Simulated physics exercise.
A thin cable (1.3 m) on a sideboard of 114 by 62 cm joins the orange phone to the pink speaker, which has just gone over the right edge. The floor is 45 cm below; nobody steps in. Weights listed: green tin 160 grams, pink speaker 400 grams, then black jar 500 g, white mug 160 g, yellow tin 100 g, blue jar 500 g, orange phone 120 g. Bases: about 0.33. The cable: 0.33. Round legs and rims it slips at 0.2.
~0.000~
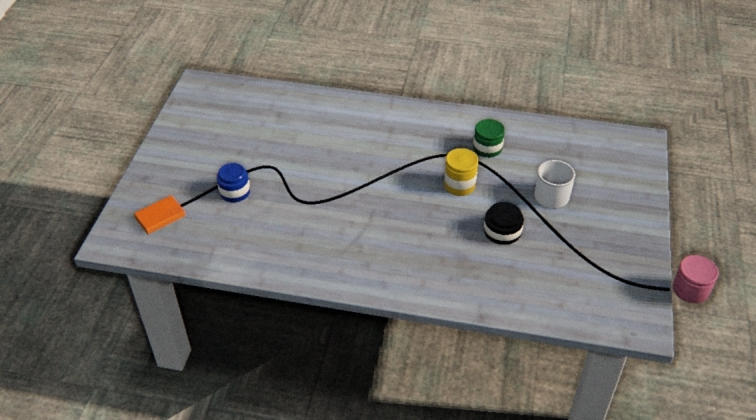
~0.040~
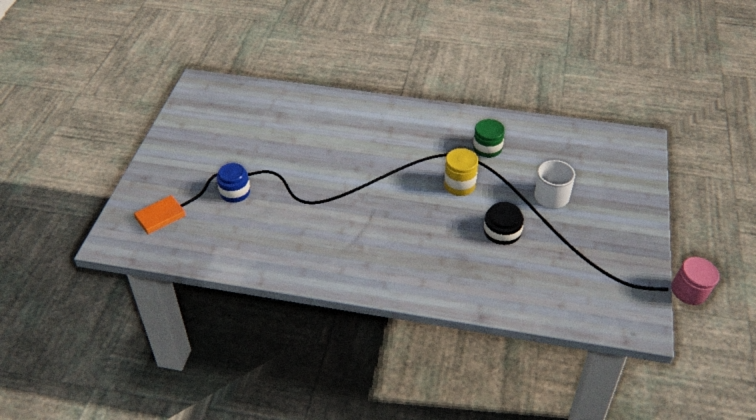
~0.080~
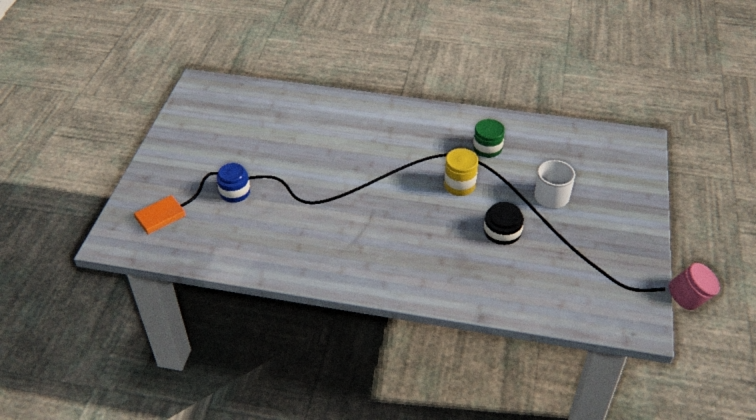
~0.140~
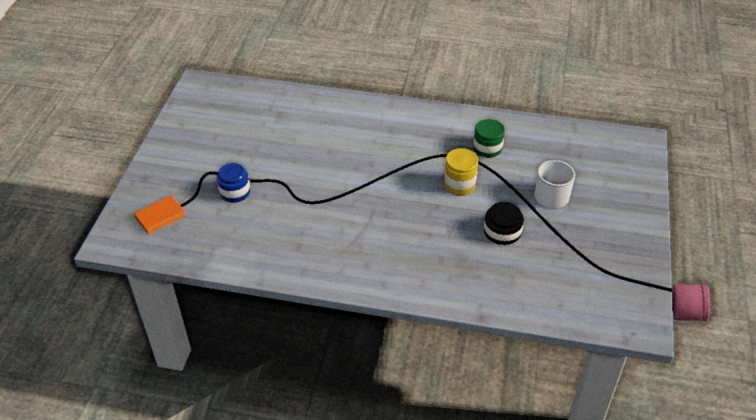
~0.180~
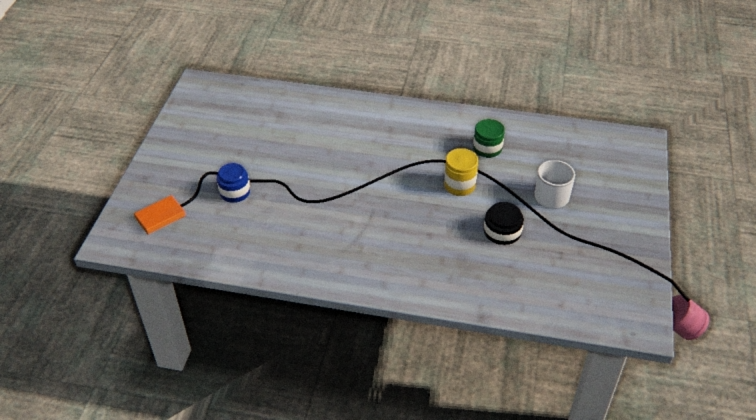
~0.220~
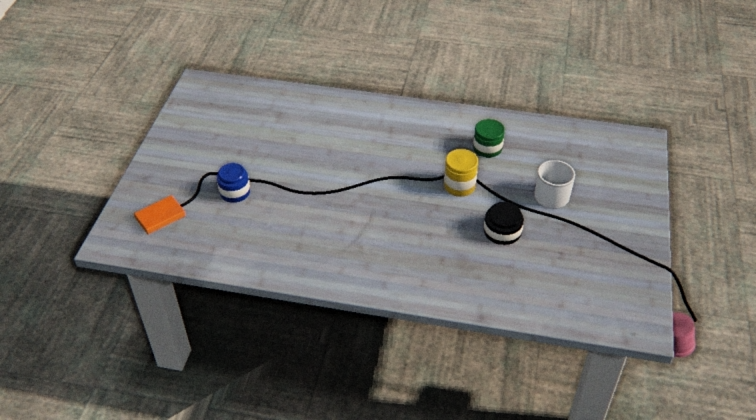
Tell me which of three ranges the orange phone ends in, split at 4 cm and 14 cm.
Outcome: A big shift.
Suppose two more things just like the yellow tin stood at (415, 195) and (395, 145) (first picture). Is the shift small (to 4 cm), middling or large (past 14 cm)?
The first would move a fair bit, and the second would move just a bit.
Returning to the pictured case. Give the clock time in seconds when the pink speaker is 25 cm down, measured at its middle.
Around 0.30 seconds on the clock.
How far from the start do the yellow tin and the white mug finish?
Yellow tin: 30 cm; white mug: 0 cm.
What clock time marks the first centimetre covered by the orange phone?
The orange phone gets there close to 0.30 s.
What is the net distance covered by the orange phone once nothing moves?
For the orange phone, I'd say close to 25 cm.
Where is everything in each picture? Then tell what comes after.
Orange phone (159, 212); cable runs through (611, 275) (425, 159) (320, 202), in the first picture.
Pink speaker (699, 271); cable runs through (609, 276) (425, 159), in the second picture.
Pink speaker (694, 287); cable runs through (608, 276) (425, 159), in the third picture.
Pink speaker (690, 303); cable runs through (612, 274) (425, 159), in the fourth picture.
Pink speaker (685, 317); cable runs through (642, 265) (428, 162), in the fifth picture.
Orange phone (159, 212); cable runs through (674, 274) (555, 217) (332, 192), in the sixth picture.
At 0.5 s, the cable's tail end at (238, 178); orange phone 16 cm off its start, yellow tin 19 cm off its start, pink speaker over the edge.
At 0.7 s, the cable's tail end at (250, 166); orange phone 25 cm off its start, yellow tin 30 cm off its start, pink speaker over the edge.
At 1.0 s, the cable's tail end at (250, 166); orange phone 25 cm off its start at (250, 147), yellow tin 30 cm off its start at (462, 270), pink speaker over the edge.
At 1.2 s, the cable's tail end at (250, 166); orange phone 25 cm off its start, yellow tin 29 cm off its start, pink speaker over the edge.
At 2.4 s, the cable's tail end at (250, 166); orange phone 25 cm off its start at (250, 147), yellow tin 29 cm off its start at (462, 270), pink speaker over the edge, blue jar 2 cm off its start at (241, 173).
